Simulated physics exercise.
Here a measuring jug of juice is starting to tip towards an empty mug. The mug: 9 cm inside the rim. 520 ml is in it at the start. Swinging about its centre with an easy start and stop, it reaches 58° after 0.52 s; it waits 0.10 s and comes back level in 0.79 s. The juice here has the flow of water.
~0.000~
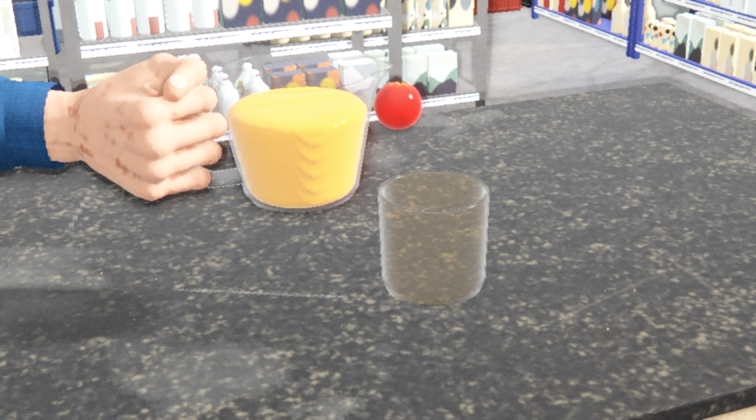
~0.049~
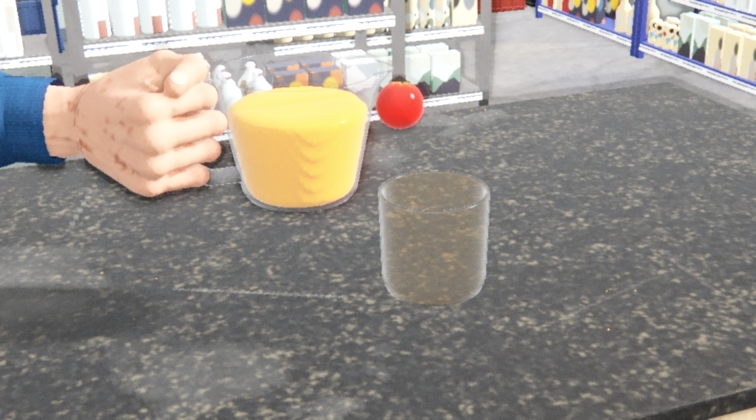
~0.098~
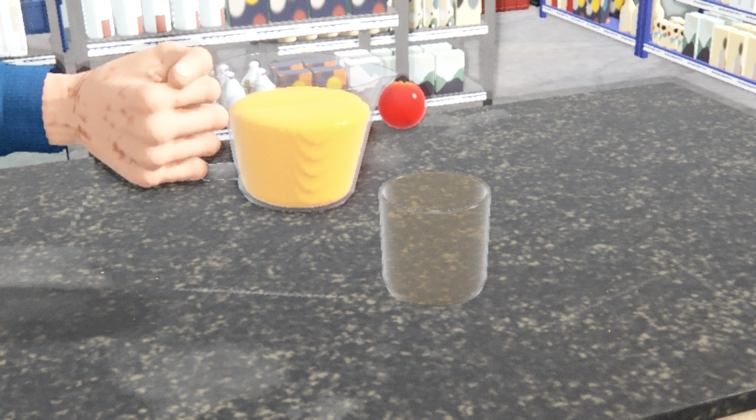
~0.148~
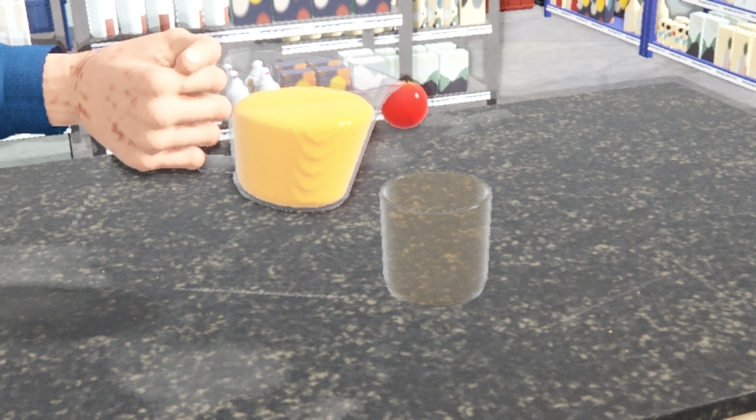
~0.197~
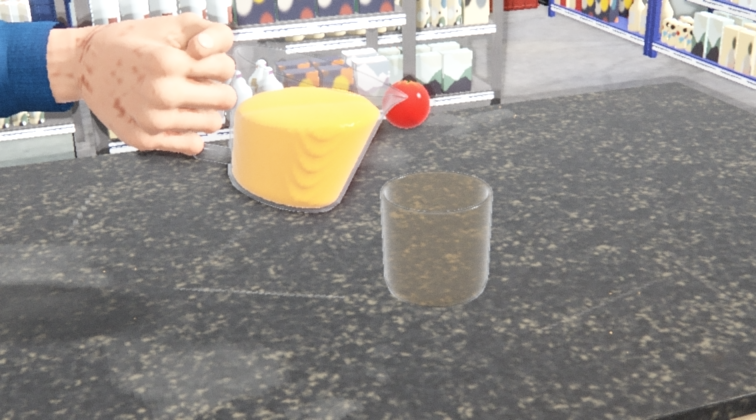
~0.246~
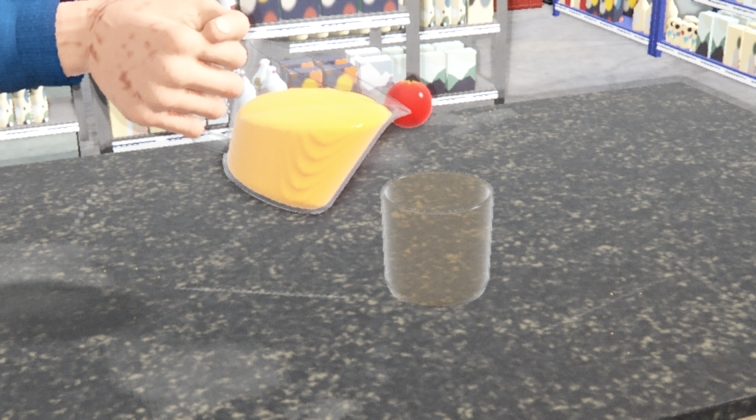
The clip opens on a clear jug of orange-yellow juice upright on a dark speckled counter, with a fist at its left, a small red ball behind and an empty glass in front. The jug slowly tilts to the right, then leans further and faster as the hand rises beside it.
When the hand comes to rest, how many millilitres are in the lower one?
About 280 ml.
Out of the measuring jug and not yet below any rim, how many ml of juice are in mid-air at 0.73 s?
I'd say some 40 ml of liquid is up in the air.
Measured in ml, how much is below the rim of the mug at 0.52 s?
At that moment it holds close to 70 ml.
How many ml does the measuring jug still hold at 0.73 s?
Around 270 ml.
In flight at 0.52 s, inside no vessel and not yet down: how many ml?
About 60 ml.
By 0.52 s the tilt is 58° and the mug has 75 ml, the measuring jug 385 ml, and 0 ml is on the counter.
By 0.73 s the tilt is 55° and the mug has 205 ml, the measuring jug 270 ml, and 0 ml is on the counter.
By 0.94 s the tilt is 37° and the mug has 270 ml, the measuring jug 235 ml, and 5 ml is on the counter.
By 1.17 s the tilt is 12° and the mug has 280 ml, the measuring jug 230 ml, and 5 ml is on the counter.
At rest the mug has 280 ml, the measuring jug 230 ml, and 5 ml is on the counter.
